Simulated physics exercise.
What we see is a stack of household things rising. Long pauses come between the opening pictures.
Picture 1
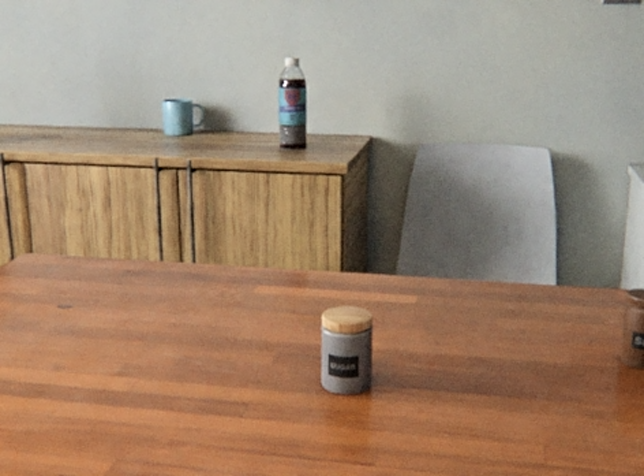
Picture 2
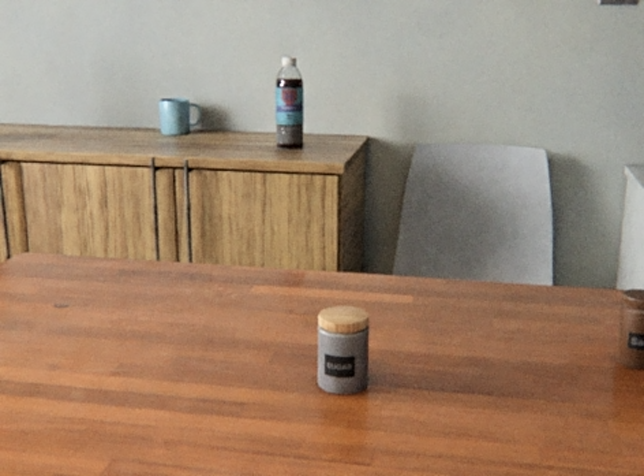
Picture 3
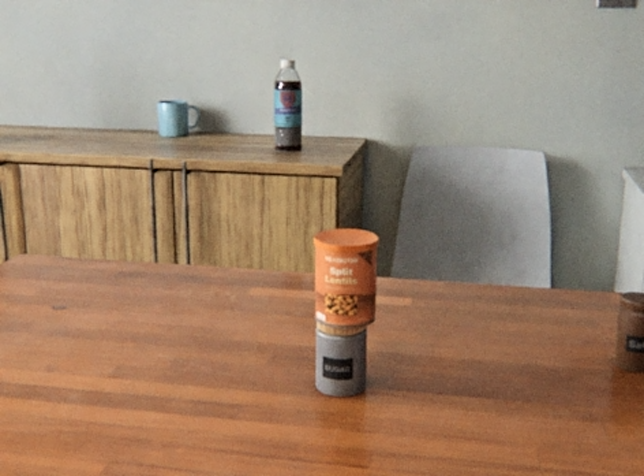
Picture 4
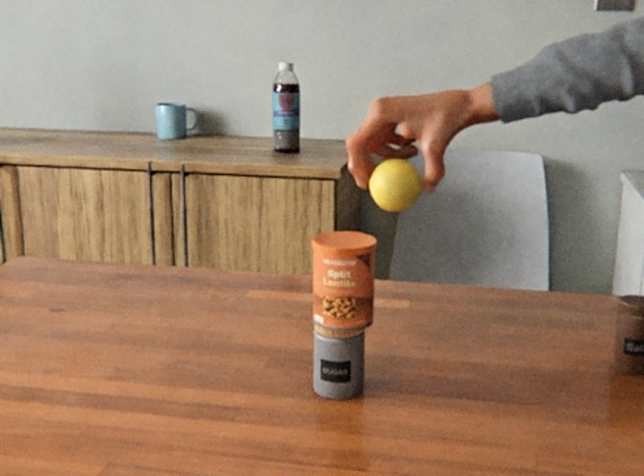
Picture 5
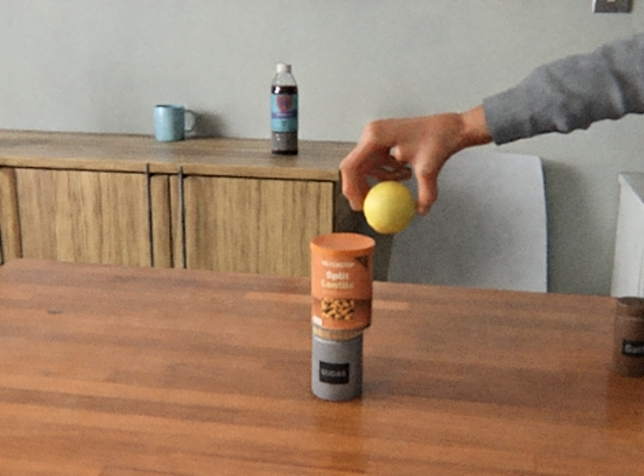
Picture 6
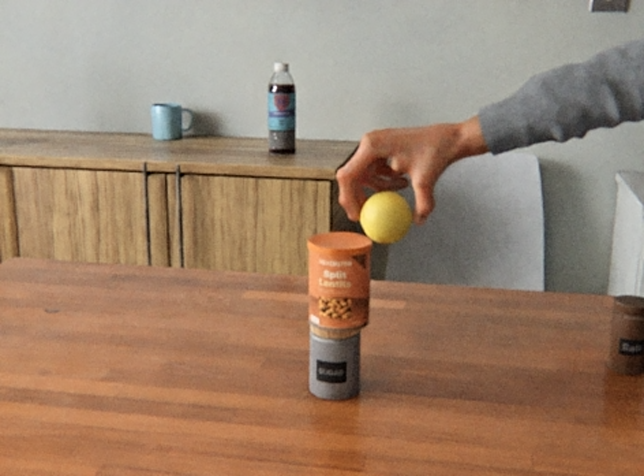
In the video, a grey jar with a wooden lid stands on a wooden table, then an orange canister appears on top of it, and a hand lowers a yellow lemon slightly, holding it just above the canister.
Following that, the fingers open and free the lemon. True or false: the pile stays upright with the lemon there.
False.
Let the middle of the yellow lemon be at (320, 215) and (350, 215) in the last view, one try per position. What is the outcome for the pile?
Result 1: Pile stable; result 2: Pile stable.
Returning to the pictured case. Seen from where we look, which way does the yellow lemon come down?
Off rightwards in the picture.
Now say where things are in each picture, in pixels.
In the first picture, the last thing is not in view yet; grey jar (347, 350).
In the second picture, the last thing is not in view yet.
In the third picture, the last thing is not in view yet; grey jar (341, 352).
In the fourth picture, coming down; yellow lemon (396, 185).
In the fifth picture, coming down; yellow lemon (389, 207); grey jar (338, 356).
In the sixth picture, in place under the hand; yellow lemon (386, 217).
Then, 0.30 s on from there, yellow lemon now fallen.
Then, 0.40 s on from there, things are still on the move.
Then, 1.60 s on from there, nothing new.
In the end, fallen, yellow lemon; the other 4 unmoved. At the end, from the last picture's camera, yellow lemon near (448, 377). The pile gives way.
